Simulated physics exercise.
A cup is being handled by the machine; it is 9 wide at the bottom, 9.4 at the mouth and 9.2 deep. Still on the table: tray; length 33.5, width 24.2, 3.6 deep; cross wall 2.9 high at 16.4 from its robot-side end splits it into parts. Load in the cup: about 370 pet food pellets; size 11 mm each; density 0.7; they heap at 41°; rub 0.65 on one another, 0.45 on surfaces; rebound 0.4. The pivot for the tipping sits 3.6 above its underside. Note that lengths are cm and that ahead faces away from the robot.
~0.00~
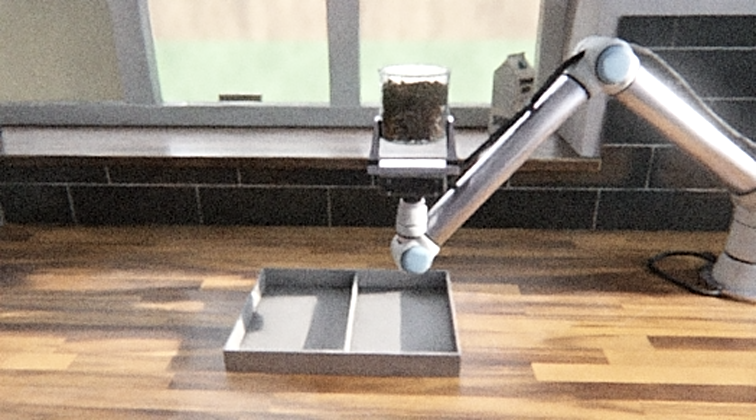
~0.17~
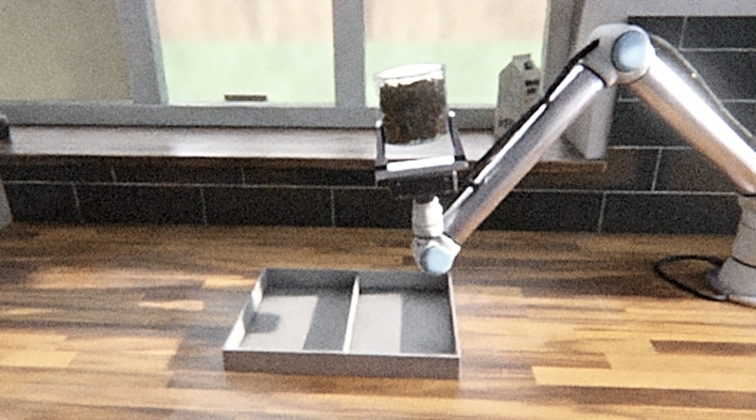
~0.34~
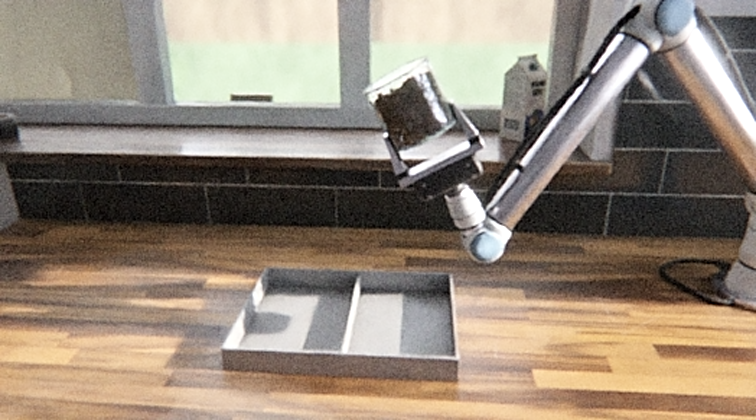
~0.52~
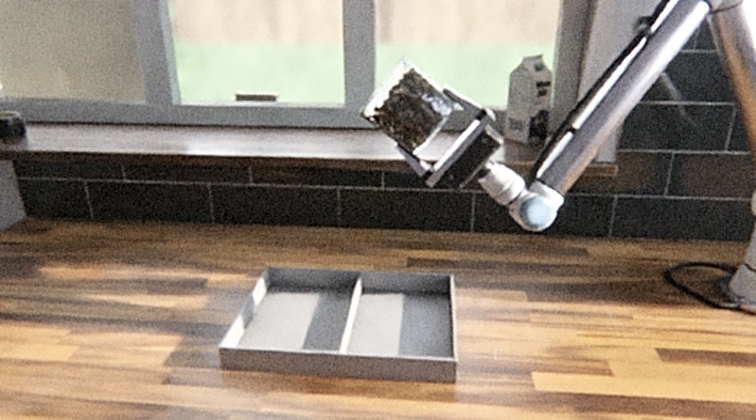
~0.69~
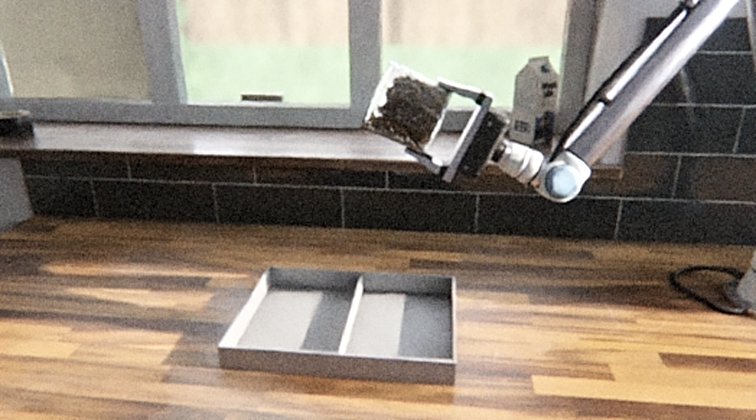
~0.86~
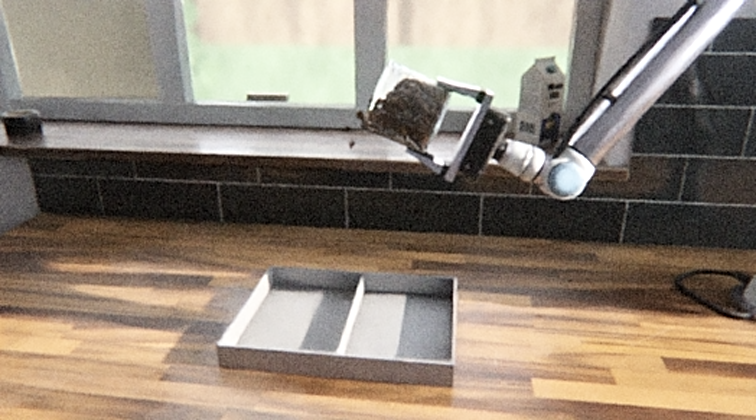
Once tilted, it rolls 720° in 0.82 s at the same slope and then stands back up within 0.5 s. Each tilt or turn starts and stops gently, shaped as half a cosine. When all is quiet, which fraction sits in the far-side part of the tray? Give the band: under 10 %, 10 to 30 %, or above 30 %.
The band is under 10 %.
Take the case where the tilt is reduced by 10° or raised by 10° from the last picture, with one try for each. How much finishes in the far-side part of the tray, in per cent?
0 % and 10 %.
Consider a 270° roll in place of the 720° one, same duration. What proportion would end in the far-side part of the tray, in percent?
Then about 5 per cent.
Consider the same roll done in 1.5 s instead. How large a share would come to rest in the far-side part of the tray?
Then roughly 10 %.
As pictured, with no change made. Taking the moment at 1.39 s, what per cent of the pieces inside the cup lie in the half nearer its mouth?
Roughly 40 percent.
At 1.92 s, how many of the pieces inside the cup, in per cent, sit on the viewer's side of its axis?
Share noted: Close to 50 per cent.
After 1.39 s, tipped 67°, highest piece 42 above the table; 357 in the cup, 10 in the far-side part, 5 in flight or on a rim.
After 1.92 s, tipped 36°, highest piece 40 above the table; 357 in the cup, 13 in the far-side part, 1 in the robot-side part, 1 on the table or floor.
After 2.38 s, upright, highest piece 42 above the table; 357 in the cup, 13 in the far-side part, 1 in the robot-side part, 1 on the table or floor.
After 3.08 s, upright, highest piece 42 above the table; 357 in the cup, 13 in the far-side part, 1 in the robot-side part, 1 on the table or floor.
At rest, 357 in the cup, 13 in the far-side part, 1 in the robot-side part, 1 on the table or floor. That is 3 % in the far-side part of the tray.
